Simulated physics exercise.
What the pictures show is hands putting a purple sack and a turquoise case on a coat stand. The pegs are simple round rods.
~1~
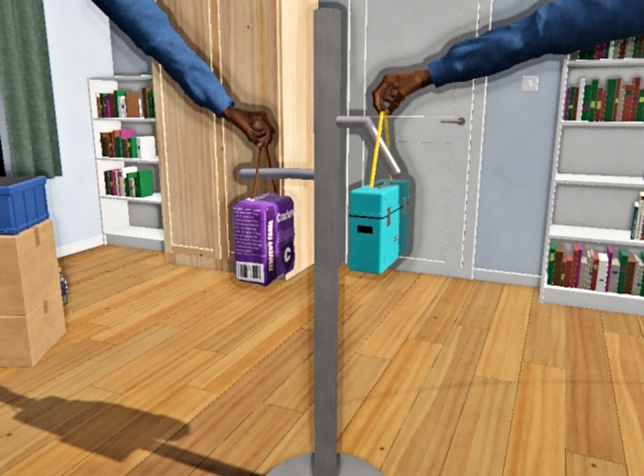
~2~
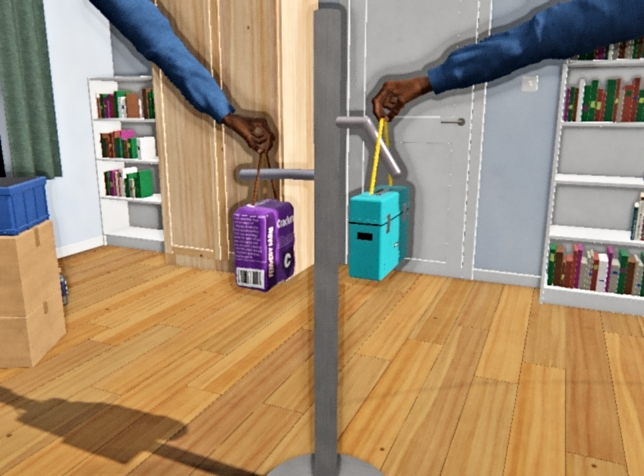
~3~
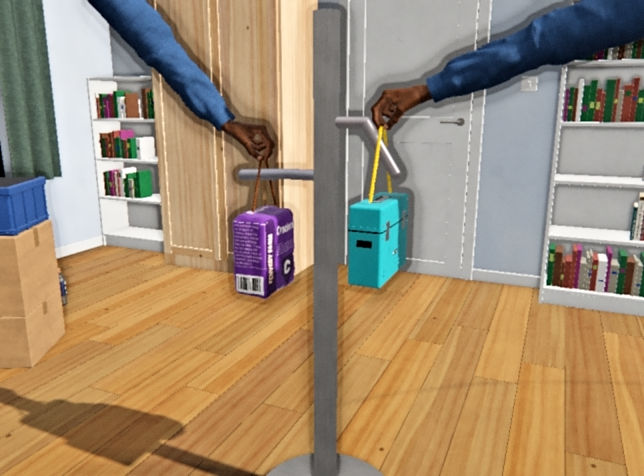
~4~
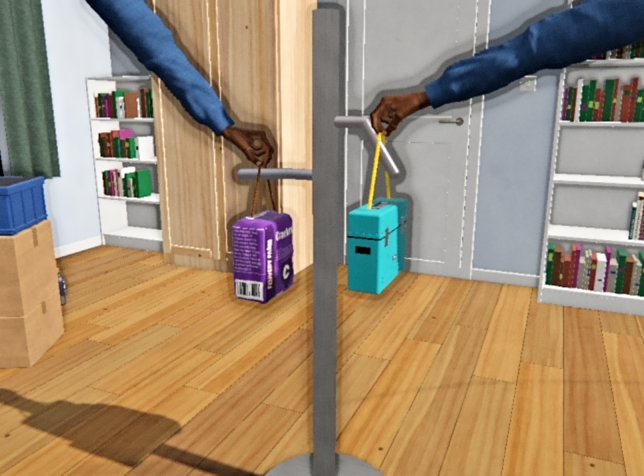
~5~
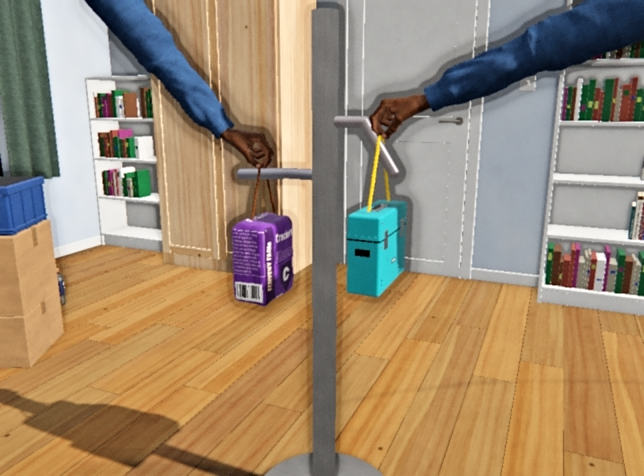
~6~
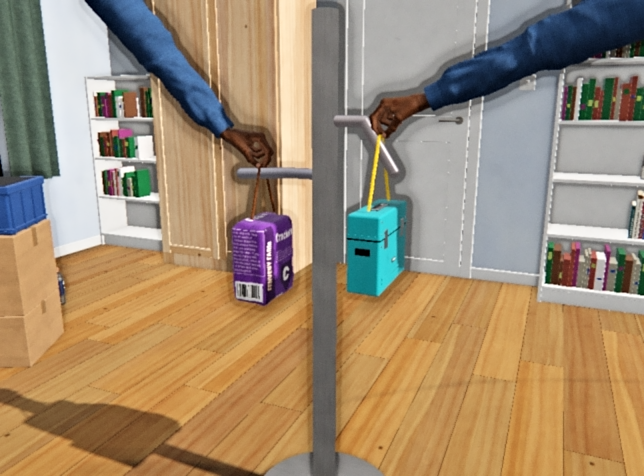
Purple sack and turquoise case being lowered slightly by two hands beside the pegs of a grey coat stand, then hanging nearly still.
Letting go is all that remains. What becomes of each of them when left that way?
My prediction: My guess is the purple sack will remain hung up, my guess is the turquoise case will be off the peg.
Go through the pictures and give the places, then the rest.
In the first picture, purple sack (266, 239); turquoise case (381, 224); left peg tip (244, 174); right peg tip (396, 173).
In the second picture, purple sack (266, 244); turquoise case (380, 230).
In the third picture, purple sack (266, 251); turquoise case (380, 237).
In the fourth picture, purple sack (265, 256); turquoise case (379, 243).
In the fifth picture, purple sack (265, 258); turquoise case (378, 245).
In the sixth picture, purple sack (265, 258); turquoise case (378, 245); left peg tip (242, 173), about level; right peg tip (394, 172), sloping steeply down.
Then, 0.42 s on from there, purple sack still up near (263, 259); turquoise case on the floor near (373, 470).
Then, 0.70 s on from there, purple sack still up near (260, 259); turquoise case on the floor.
In the end, purple sack still up near (260, 259); turquoise case on the floor. The purple sack remains on its peg and the turquoise case slips off its peg.
